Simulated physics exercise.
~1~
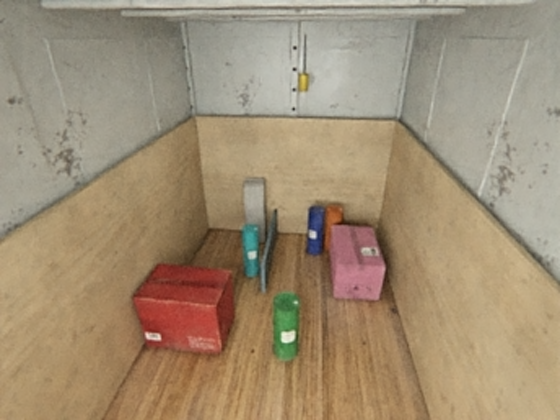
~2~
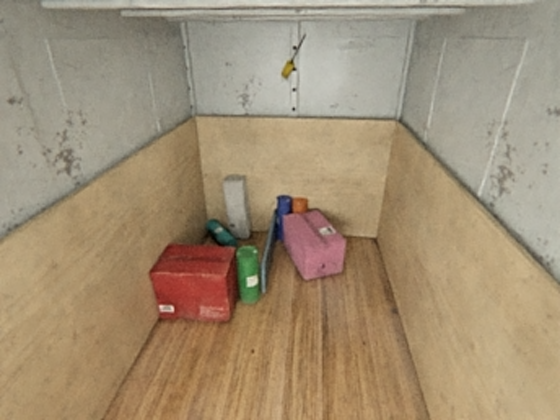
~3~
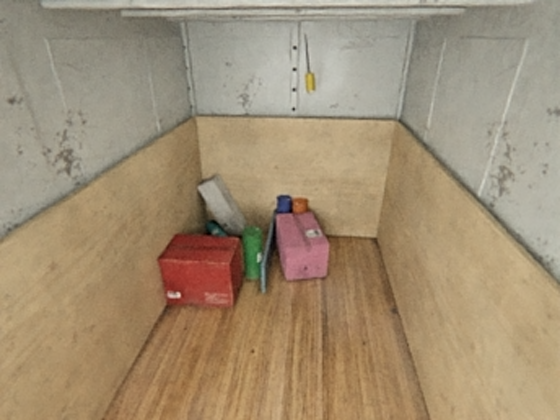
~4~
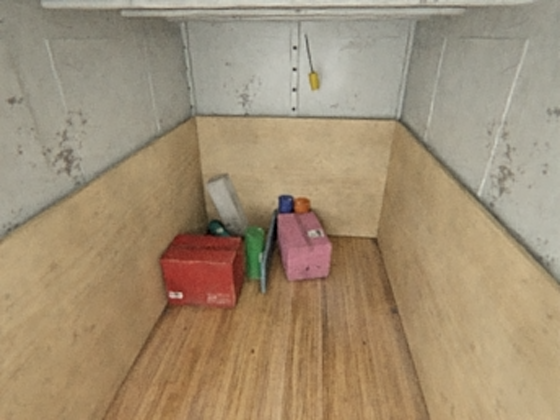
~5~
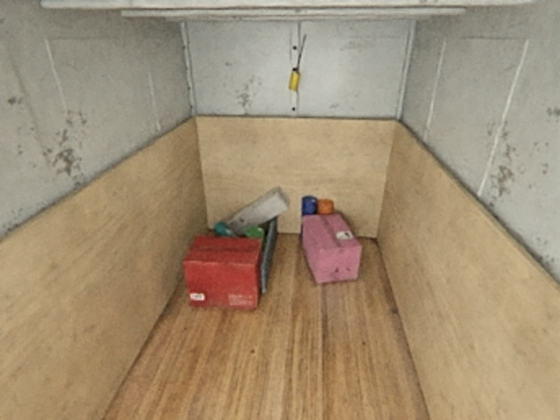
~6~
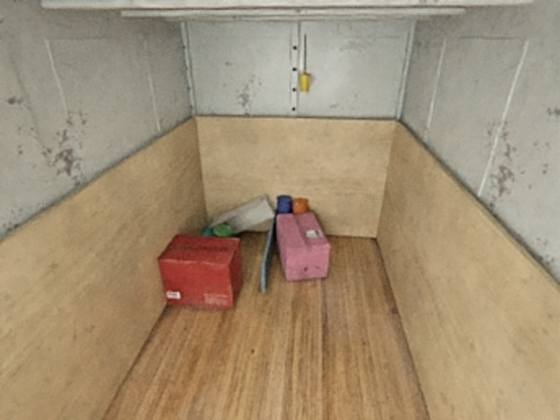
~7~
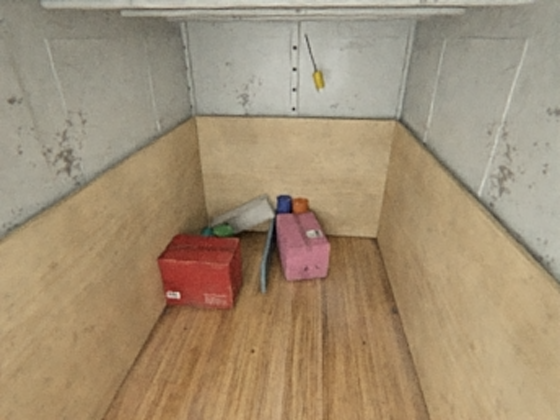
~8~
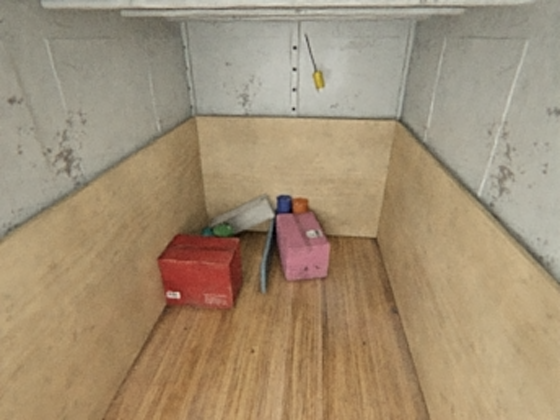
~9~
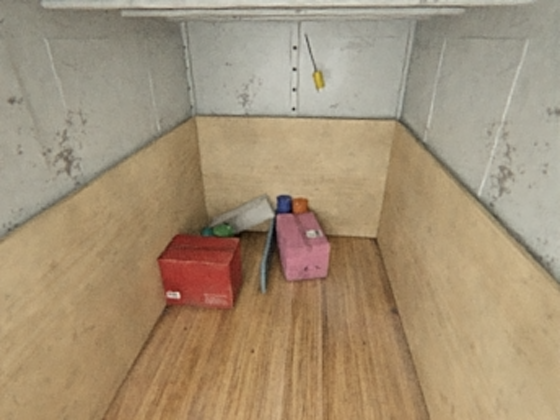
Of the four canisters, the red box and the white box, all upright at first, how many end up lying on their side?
Two of them end up on their side, the turquoise canister and the white box.
A red box and other loose cargo slide around; the turquoise canister and white box topple.
